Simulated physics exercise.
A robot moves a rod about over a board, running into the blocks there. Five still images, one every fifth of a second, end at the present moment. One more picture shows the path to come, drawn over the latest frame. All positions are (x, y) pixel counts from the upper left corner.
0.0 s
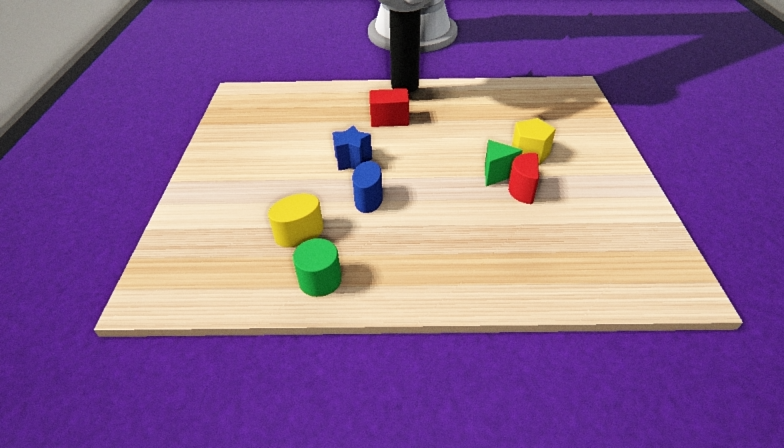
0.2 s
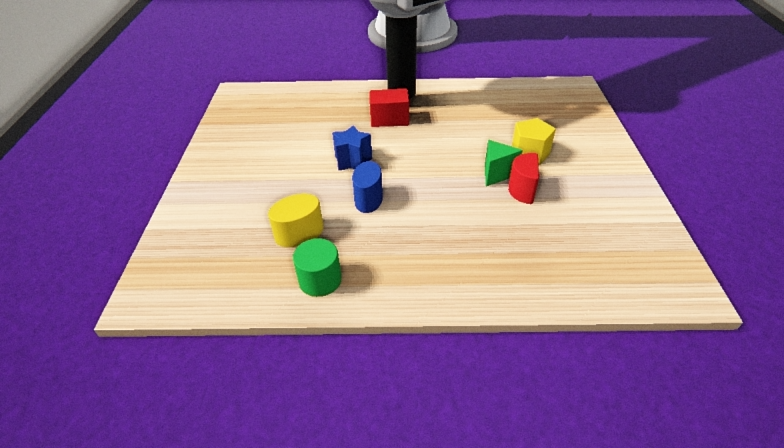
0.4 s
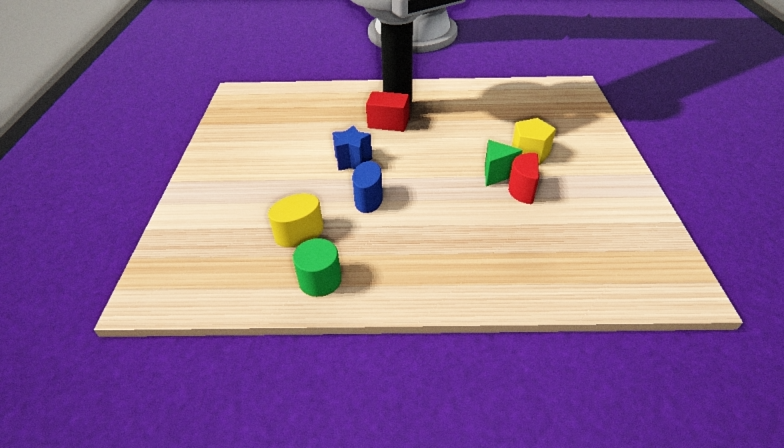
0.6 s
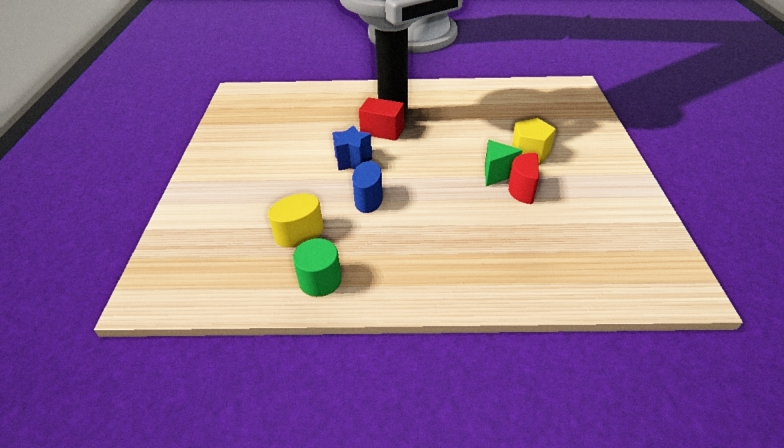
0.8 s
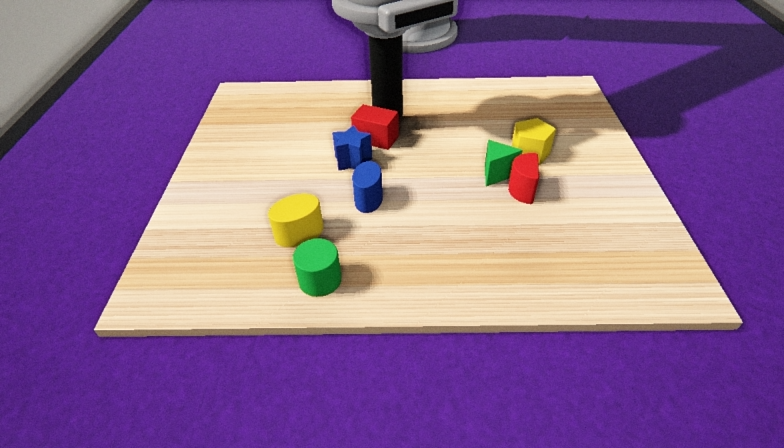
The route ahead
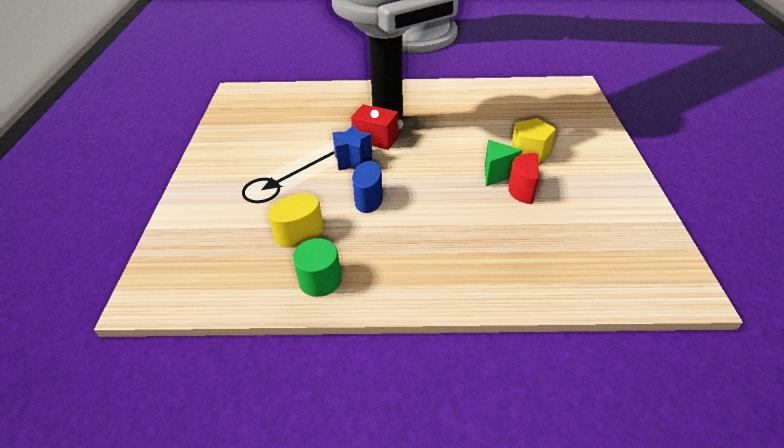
A robot arm lowered its black rod against the red block at the back of a wooden board and pushed it forward and slightly left, up close to the blue star, while the other blocks stayed still.
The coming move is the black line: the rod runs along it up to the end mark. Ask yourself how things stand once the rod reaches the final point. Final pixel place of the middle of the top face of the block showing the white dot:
It should be at (315, 159) by then.
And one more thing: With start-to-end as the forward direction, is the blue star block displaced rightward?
No.
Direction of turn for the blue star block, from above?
From the top, the block rotates counterclockwise.
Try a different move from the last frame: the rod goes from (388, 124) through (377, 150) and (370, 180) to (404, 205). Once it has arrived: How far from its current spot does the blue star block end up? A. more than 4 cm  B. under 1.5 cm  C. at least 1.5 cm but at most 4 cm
I'll go with A - more than 4 cm.
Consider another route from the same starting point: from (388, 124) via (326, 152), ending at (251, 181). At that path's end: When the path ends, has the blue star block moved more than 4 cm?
In short: Yes.
The drawn path runs straight from (388, 124) to (261, 190); the dot is on the red oblong.
On the path given first. One third of the way, rod (349, 136); blue star block (337, 156), turned 40° anticlockwise; red oblong (340, 137), turned 25° anticlockwise.
Two thirds of the way, rod (306, 157); blue star block (334, 174), turned 80° anticlockwise; red oblong (316, 157), turned 60° anticlockwise.
At the end, rod (259, 181); yellow elliptical block not moved; blue star block (334, 175), turned 80° anticlockwise; blue elliptical block (369, 175); red oblong (315, 159), turned 65° anticlockwise.
